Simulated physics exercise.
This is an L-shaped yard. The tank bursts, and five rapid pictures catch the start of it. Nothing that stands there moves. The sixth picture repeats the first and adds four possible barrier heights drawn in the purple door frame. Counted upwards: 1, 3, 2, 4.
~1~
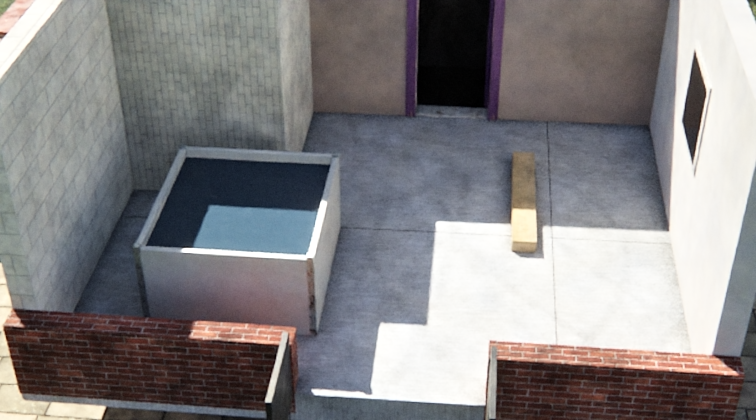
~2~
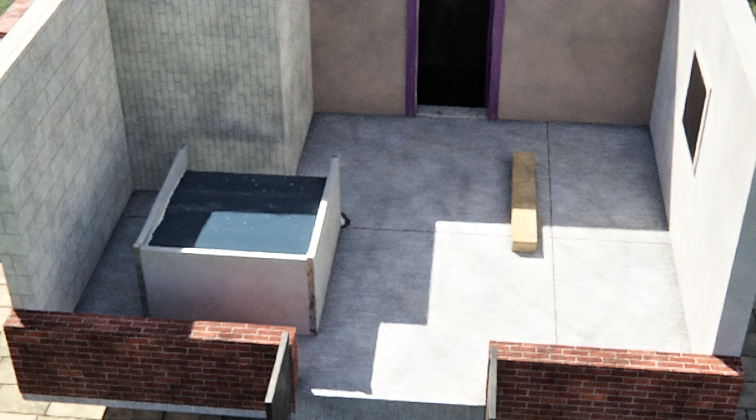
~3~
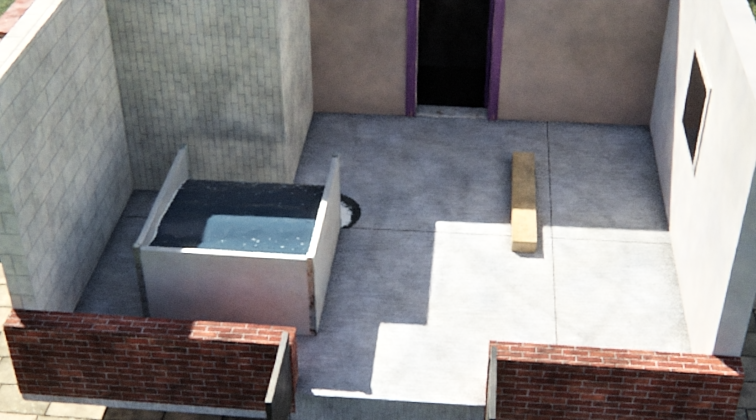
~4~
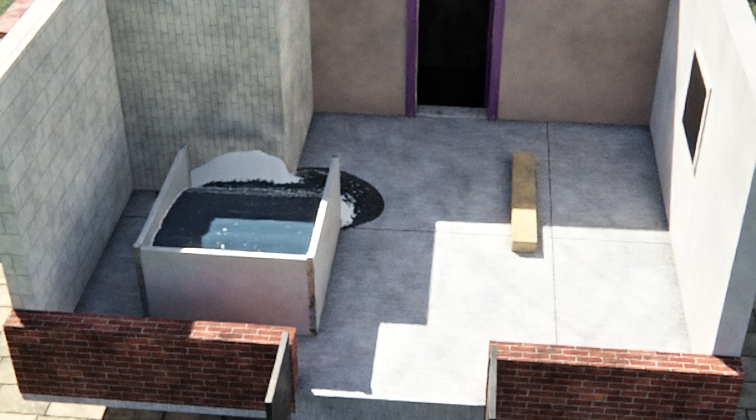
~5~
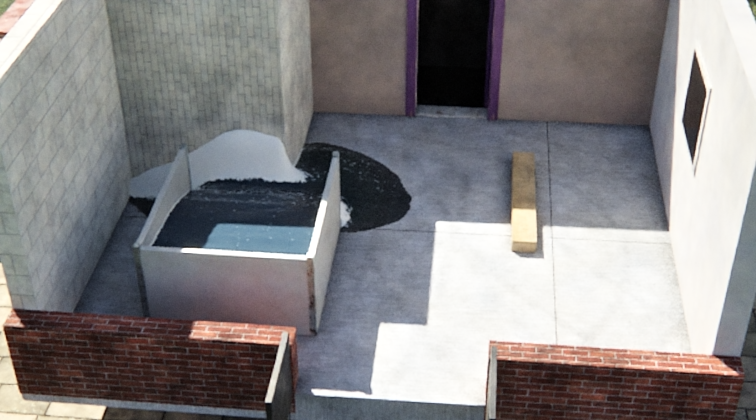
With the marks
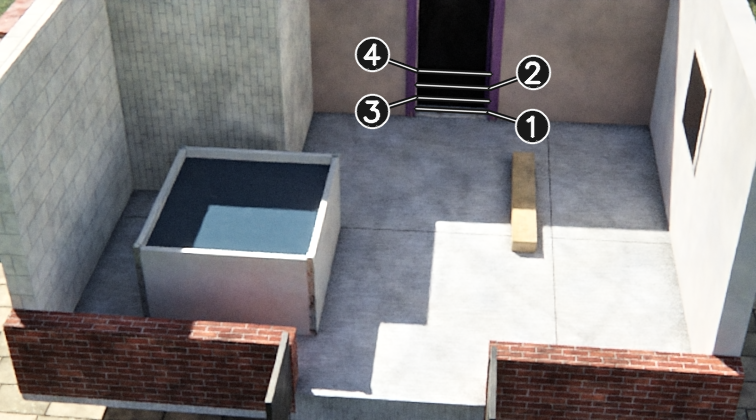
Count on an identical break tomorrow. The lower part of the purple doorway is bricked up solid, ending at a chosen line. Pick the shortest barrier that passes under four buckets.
That is mark 3.
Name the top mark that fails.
1.
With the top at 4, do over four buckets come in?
No, not at all.
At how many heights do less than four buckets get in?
Three of the four.
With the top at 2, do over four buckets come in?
No.
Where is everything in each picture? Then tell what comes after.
In the first picture, water in the tank at rest, its middle at (243, 205); foot of the purple doorway at (451, 117); open gate at (392, 329).
In the second picture, water covers 2 % of the ground, its front hidden from here.
In the third picture, water covers 5 % of the ground, its front hidden from here.
In the fourth picture, front seen at (375, 208), 7 % of the ground wet.
In the fifth picture, front seen at (345, 151), 11 % of the ground wet.
On the marked copy, 1 at (452, 110); 2 at (453, 86); 3 at (452, 99); 4 at (453, 72); from the bottom up 1, 3, 2, 4.
With 1, about 7 bucketfuls get in.
With 2, nothing gets over.
With 3, a splash gets over, under a bucket.
With 4, nothing gets over.
